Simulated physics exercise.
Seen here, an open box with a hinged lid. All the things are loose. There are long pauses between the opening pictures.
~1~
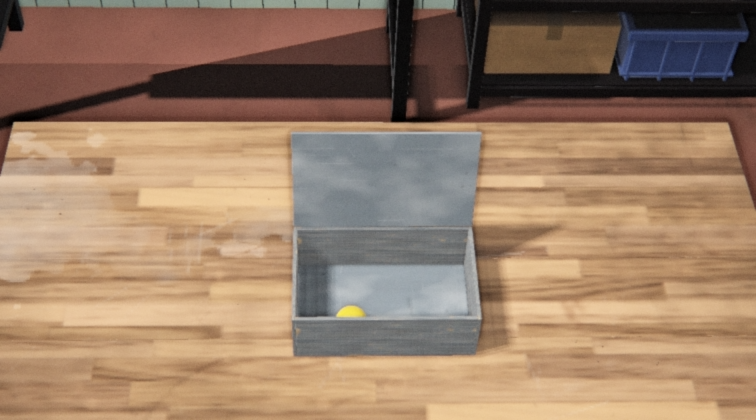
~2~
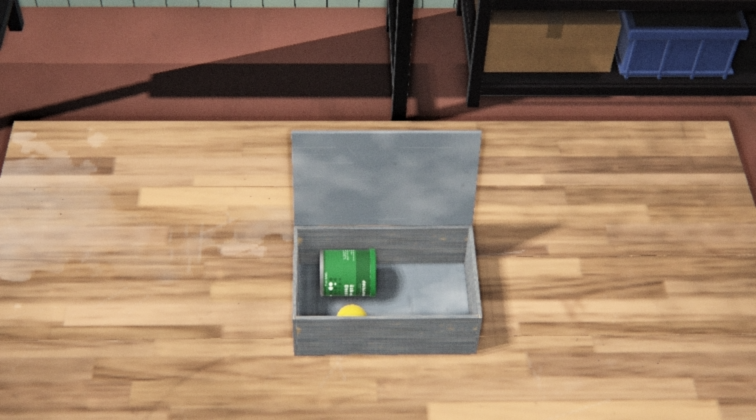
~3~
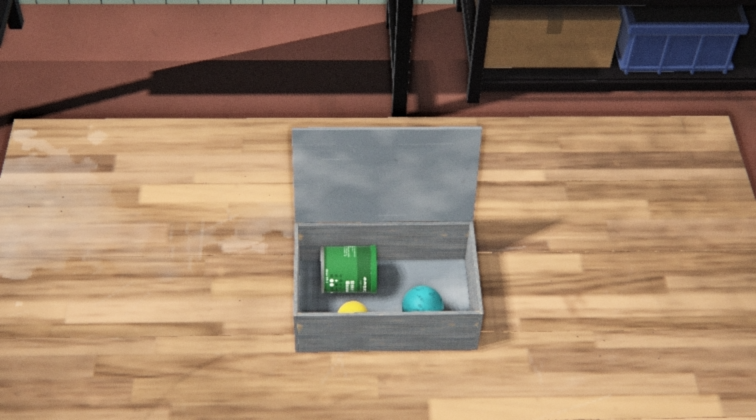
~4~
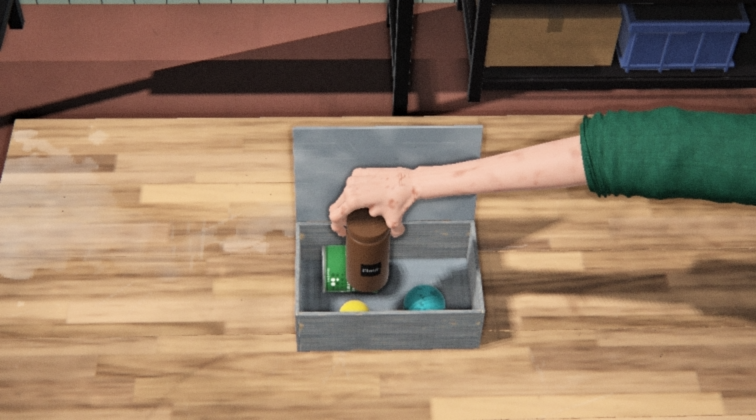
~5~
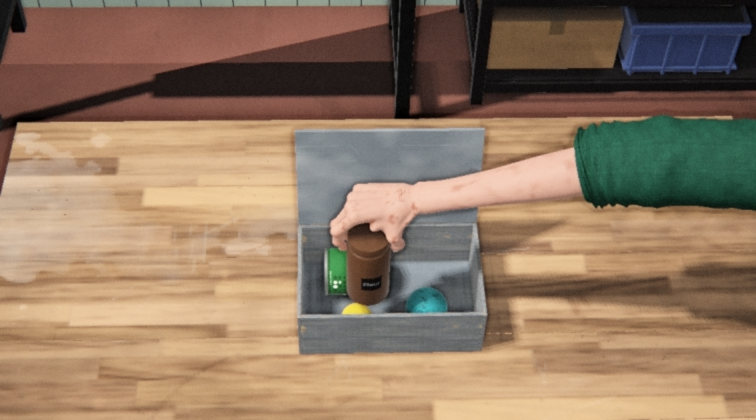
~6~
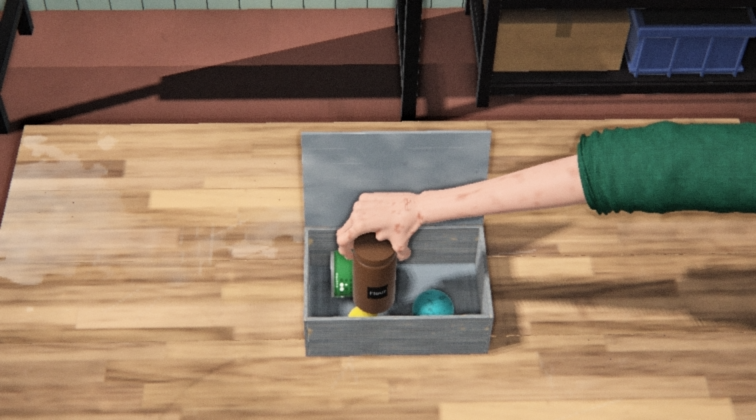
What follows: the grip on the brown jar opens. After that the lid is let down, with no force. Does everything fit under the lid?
Here the lid closes.
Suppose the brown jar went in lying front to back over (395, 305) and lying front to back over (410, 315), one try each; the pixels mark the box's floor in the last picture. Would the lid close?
First, it shuts flat; second, it closes.
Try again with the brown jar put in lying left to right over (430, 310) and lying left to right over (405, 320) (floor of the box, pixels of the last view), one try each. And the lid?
In the first case it sits on the rim; in the second case it closes.
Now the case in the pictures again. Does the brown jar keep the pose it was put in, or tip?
The brown jar tips.
Then, 0.60 s later than the last frame, brown jar on its side near (415, 297); yellow lemon moved about its own width; turquoise ball moved about its own width.
Then, 1.70 s later than the last frame, lid 53° above the rim; brown jar on its side near (421, 301); turquoise ball moved about its own width; yellow lemon moved about its own width.
When it is over, lid shut; lying over in the box, brown jar; moved from the start, turquoise ball; the other 2 as before. End places, in pixels of the last picture, brown jar near (421, 301).
